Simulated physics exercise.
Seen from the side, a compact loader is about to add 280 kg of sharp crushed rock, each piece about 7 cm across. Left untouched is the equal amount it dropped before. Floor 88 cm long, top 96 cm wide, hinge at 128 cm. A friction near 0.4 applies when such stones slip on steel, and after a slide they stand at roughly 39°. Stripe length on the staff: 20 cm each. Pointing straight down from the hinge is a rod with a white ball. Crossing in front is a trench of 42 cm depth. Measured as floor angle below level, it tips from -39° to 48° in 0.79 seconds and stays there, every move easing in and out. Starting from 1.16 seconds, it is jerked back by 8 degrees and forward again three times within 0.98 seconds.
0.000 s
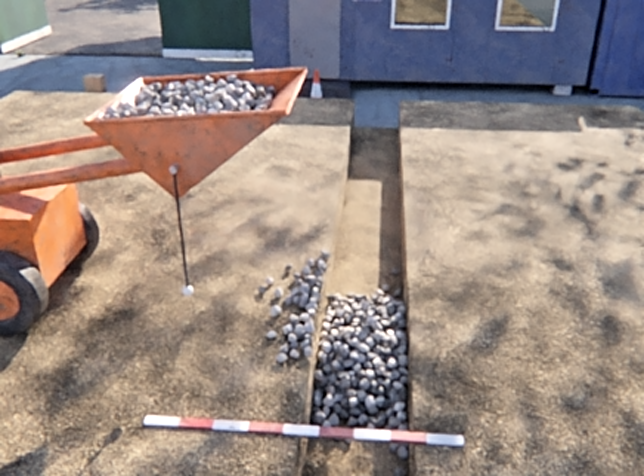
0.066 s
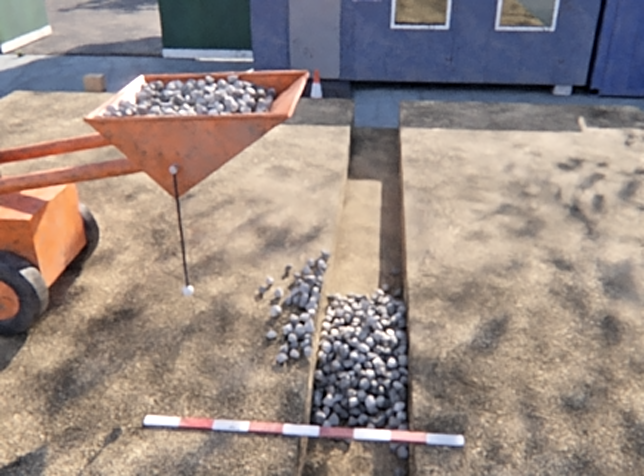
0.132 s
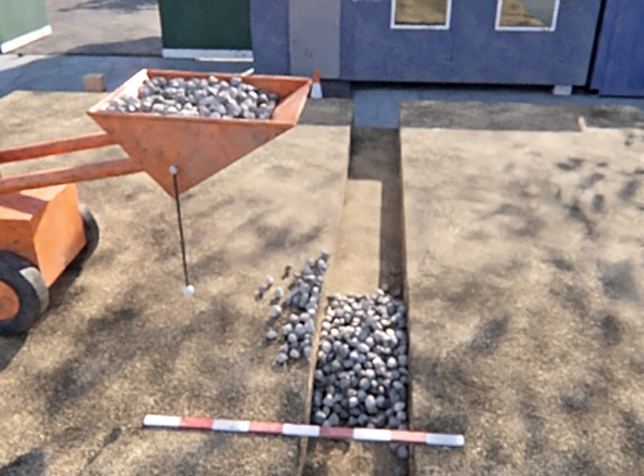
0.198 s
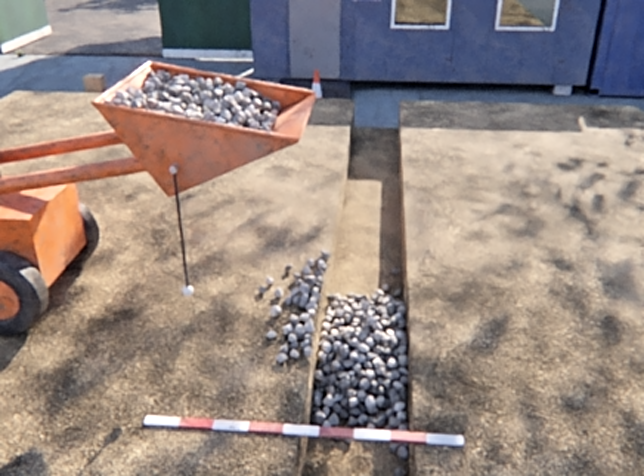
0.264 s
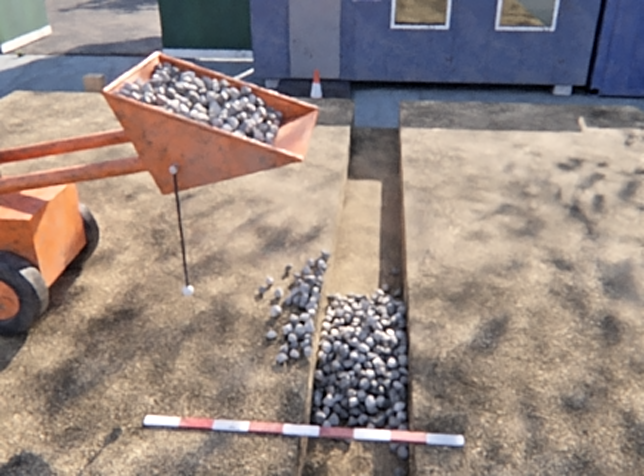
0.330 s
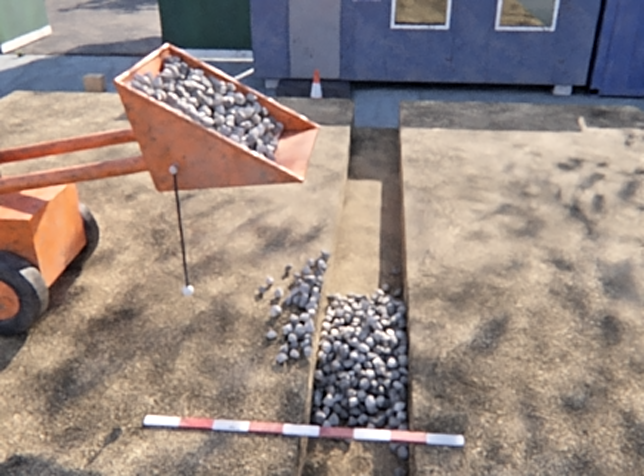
An orange loader on the left held up a bucket heaped with gray stones, then slowly tilted it forward, its front edge dipping toward the right while the stones in the trench lay still.
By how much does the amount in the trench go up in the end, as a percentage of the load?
About 76 per cent.
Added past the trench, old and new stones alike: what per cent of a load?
Roughly 0 per cent of a load.
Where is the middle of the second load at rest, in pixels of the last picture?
They come to rest centred about (352, 326).
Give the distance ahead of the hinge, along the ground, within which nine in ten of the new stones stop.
That's roughly 130 cm.
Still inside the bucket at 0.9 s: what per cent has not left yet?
I'd say about 70 per cent.
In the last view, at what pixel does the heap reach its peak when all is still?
About (298, 292).
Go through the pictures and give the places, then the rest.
The bucket is at -39°, its lip at (287, 112); the top of the load is at (218, 88). The earlier load is highest near (309, 295), 6 cm above ground level, 8 % short of the trench, 92 % in the trench, in the first picture.
The bucket is at -37°, its lip at (289, 116); the top of the load is at (212, 87); the stones move at 0.2 m/s on average, in the second picture.
The bucket is at -33°, its lip at (293, 125); the top of the load is at (169, 86); the stones move at 0.3 m/s on average, in the third picture.
Lip at (299, 141), floor tilted -25°, highest stones at (159, 81); the stones move at 0.5 m/s on average, in the fourth picture.
The bucket is at -16°, its lip at (302, 160); the top of the load is at (162, 75); the stones move at 0.6 m/s on average, in the fifth picture.
The bucket is at -6°, its lip at (302, 181); the top of the load is at (171, 69); the stones move at 0.6 m/s on average, in the sixth picture.
After 0.6 s the floor is at 34°; in per cent of one load, 100 in the bucket, 8 short of the trench, 92 in the trench; the foremost stones are at (403, 351).
After 0.9 s the floor is at 48°; in per cent of one load, 68 in the bucket, 40 short of the trench, 92 in the trench; the foremost stones are at (403, 351).
After 2.6 s the floor is at 48°; in per cent of one load, 0 in the bucket, 32 short of the trench, 168 in the trench; the foremost stones are at (411, 360).
After 5.1 s the floor is at 48°; in per cent of one load, 0 in the bucket, 32 short of the trench, 168 in the trench; the foremost stones are at (411, 360). Net gain in the trench, 76.
